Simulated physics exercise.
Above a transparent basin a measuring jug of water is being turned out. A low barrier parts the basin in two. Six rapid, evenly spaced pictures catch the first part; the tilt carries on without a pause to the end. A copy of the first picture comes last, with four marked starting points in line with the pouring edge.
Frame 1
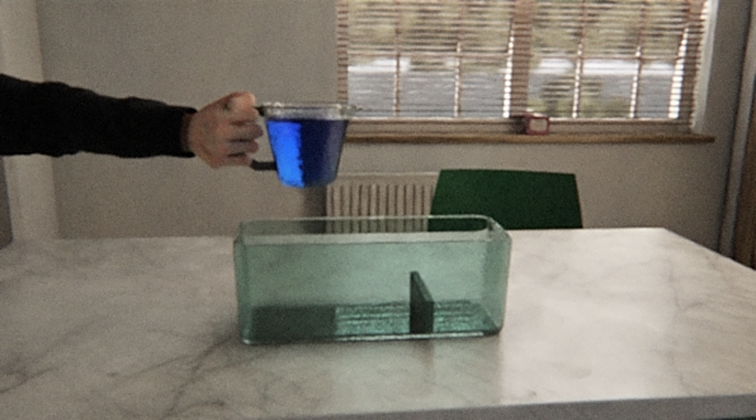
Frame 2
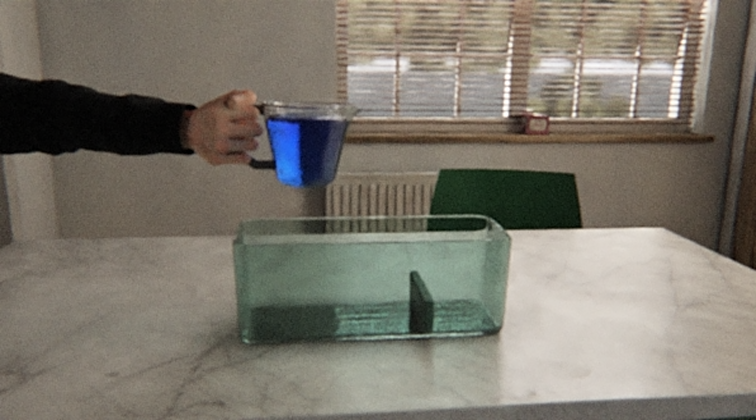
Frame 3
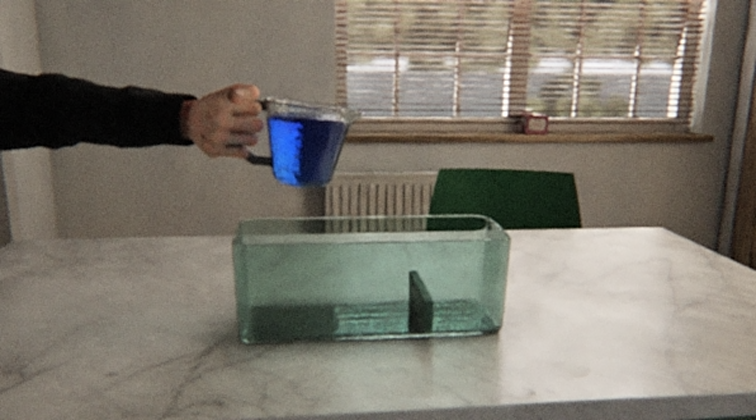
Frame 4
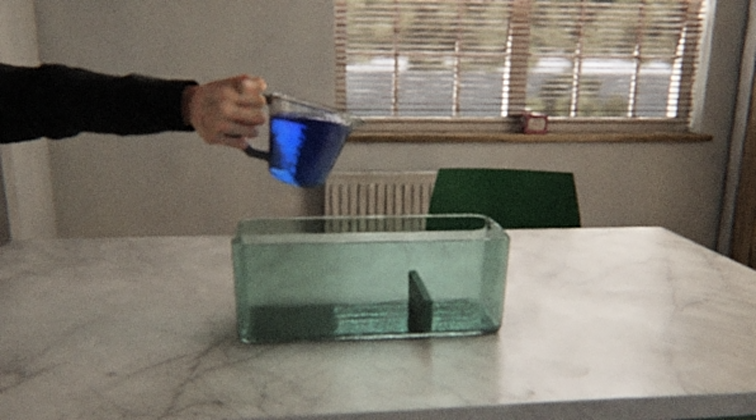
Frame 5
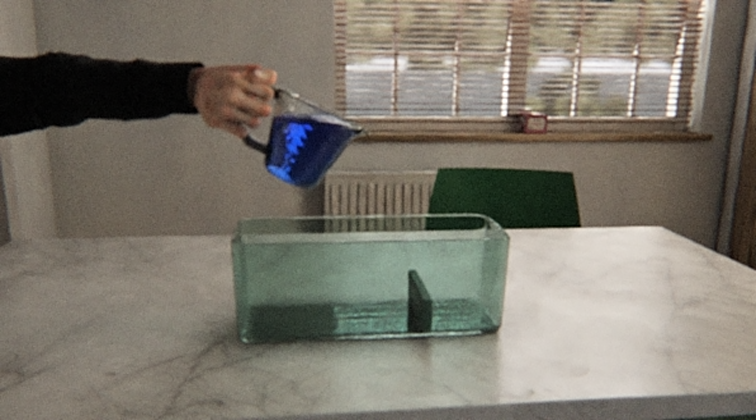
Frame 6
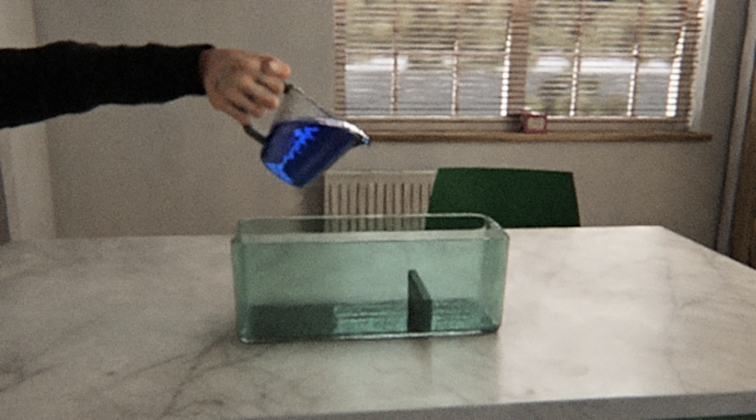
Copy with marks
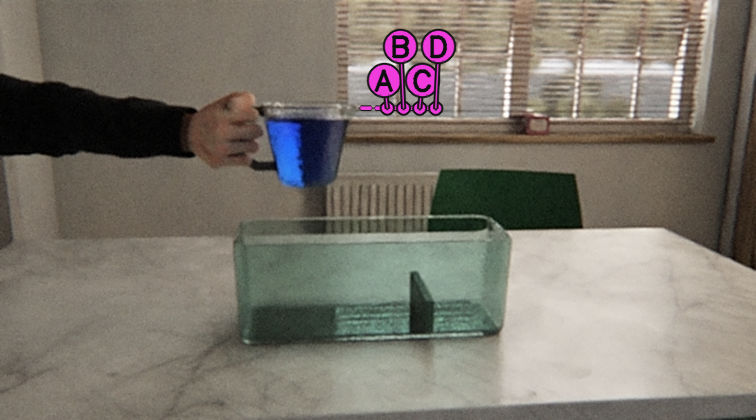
A hand tilting a glass measuring jug of blue water rightward until it reaches the lip, above a clear basin with a low barrier.
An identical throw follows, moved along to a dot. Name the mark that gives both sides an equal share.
I would pick dot A.
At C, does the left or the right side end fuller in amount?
The right side.
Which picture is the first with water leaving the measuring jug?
In picture 6.
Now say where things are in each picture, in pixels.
Upright, lip at (361, 108); basin from (240, 341) to (503, 331); top of the wall at (422, 285); nothing has left yet, in the first frame.
Upright, lip at (362, 109); nothing has left yet, in the second frame.
Tipped about 7°, lip at (364, 114); nothing has left yet, in the third frame.
Tipped about 15°, lip at (366, 121); nothing has left yet, in the fourth frame.
Tipped about 25°, lip at (369, 132); nothing has left yet, in the fifth frame.
Tipped about 37°, lip at (369, 145); water is over the lip, down to (369, 145), in the sixth frame.
On the marked copy, A at (387, 108); B at (403, 108); C at (419, 108); D at (435, 108).
With A, about 55 % ends left of the wall and 44 % right of it.
With B, about 17 % ends left of the wall and 81 % right of it.
With C, about 13 % ends left of the wall and 84 % right of it; 3 % is lost outside.
With D, about 22 % ends left of the wall and 76 % right of it.
